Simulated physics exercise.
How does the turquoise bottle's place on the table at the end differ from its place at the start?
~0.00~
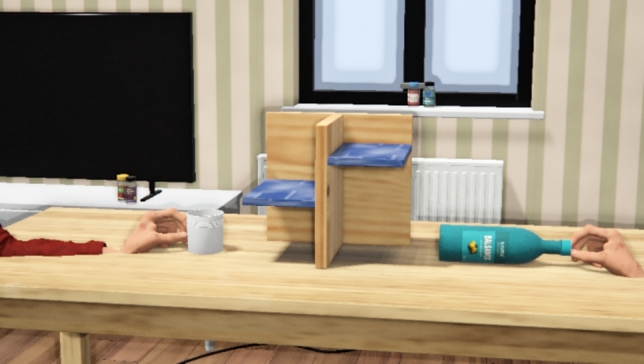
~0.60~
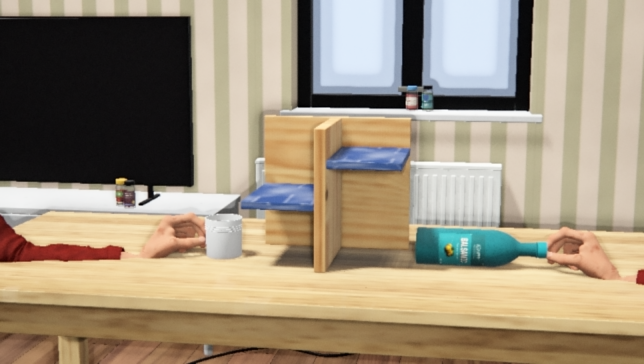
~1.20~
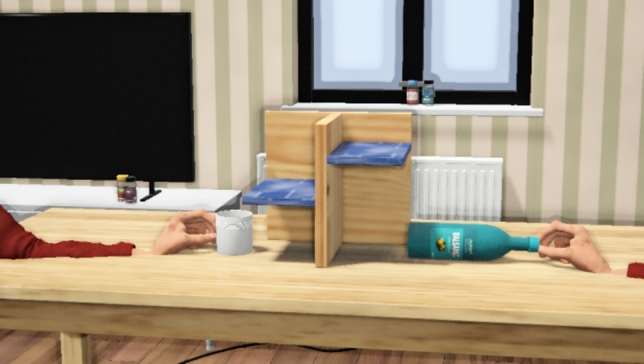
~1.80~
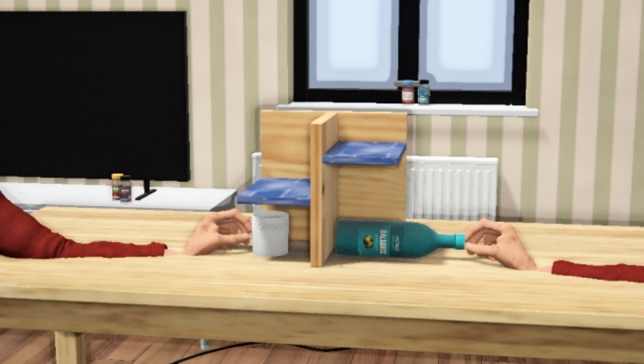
At the start the bottle lies out to the right of the wooden stand, and by the end it is farther left, with its body beneath the right-hand blue shelf and its neck sticking out to the right.
